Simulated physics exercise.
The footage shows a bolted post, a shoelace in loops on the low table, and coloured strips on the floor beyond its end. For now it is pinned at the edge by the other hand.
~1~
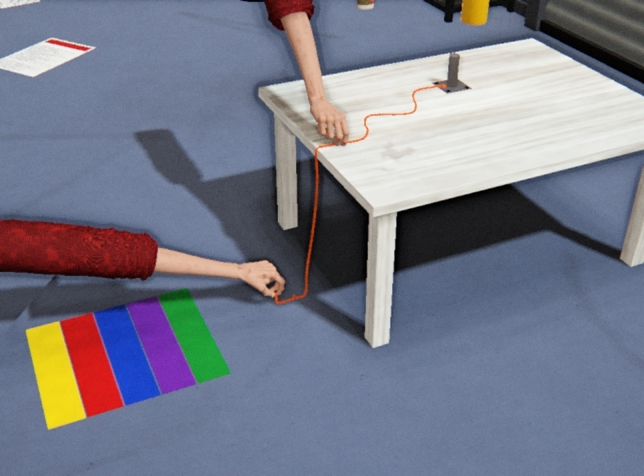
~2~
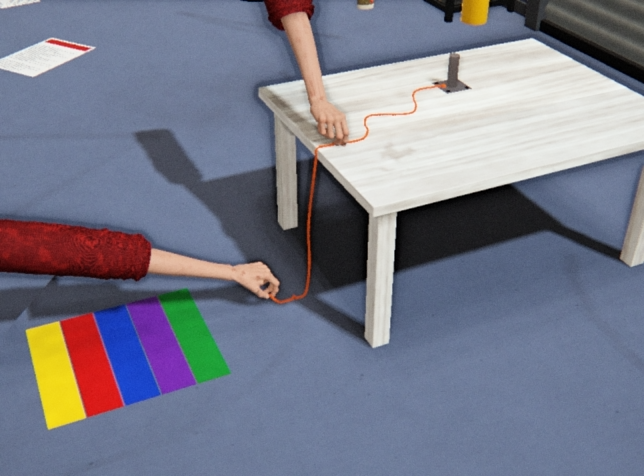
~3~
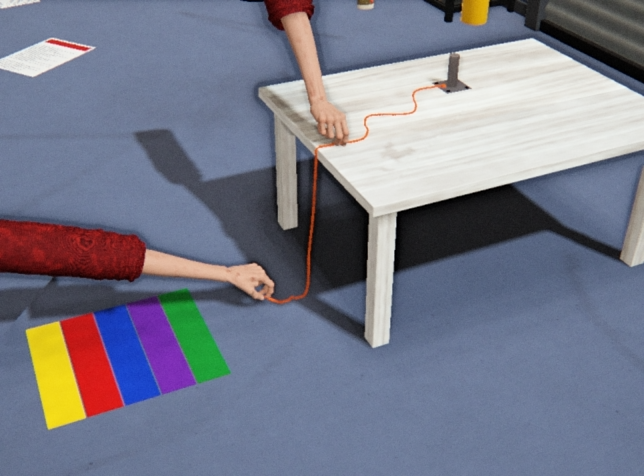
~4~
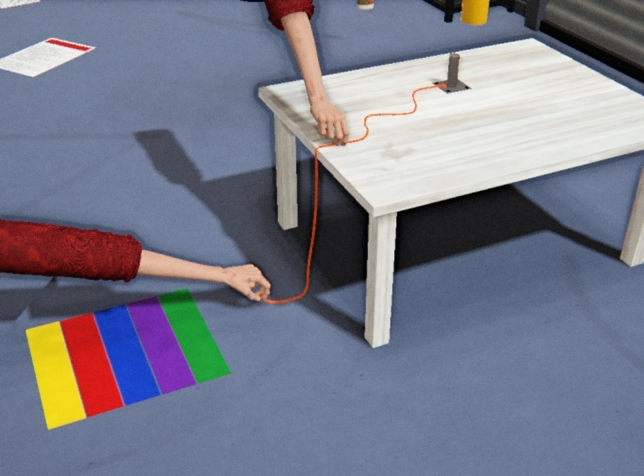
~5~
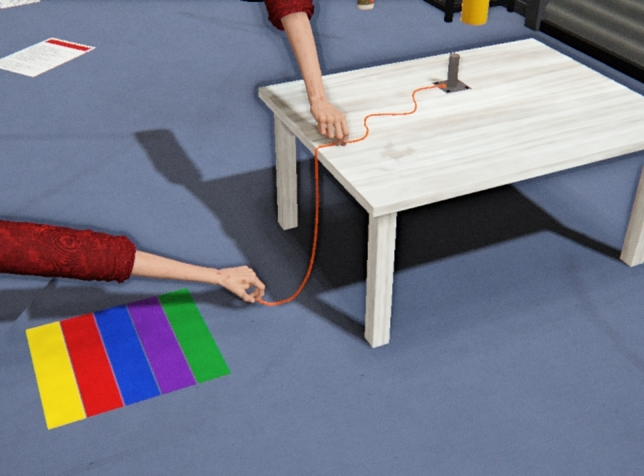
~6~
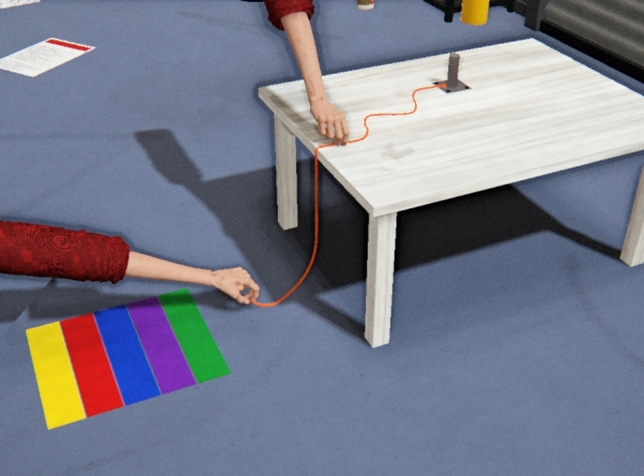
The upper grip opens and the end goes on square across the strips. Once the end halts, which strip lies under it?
The blue strip lies under it.
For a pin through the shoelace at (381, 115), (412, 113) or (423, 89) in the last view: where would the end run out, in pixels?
Expect roughly (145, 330) for the first, (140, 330) for the second and (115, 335) for the third.
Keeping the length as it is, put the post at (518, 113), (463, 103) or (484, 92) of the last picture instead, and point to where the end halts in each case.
Roughly (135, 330), then (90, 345), then (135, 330).
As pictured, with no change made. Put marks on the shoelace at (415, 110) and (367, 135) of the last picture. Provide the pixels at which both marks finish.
First near (389, 108), second near (316, 135).
Soon after, end near (170, 323); over purple.
Then, end near (133, 333); over blue.
At full stretch, end near (113, 338); over blue. The blue one.
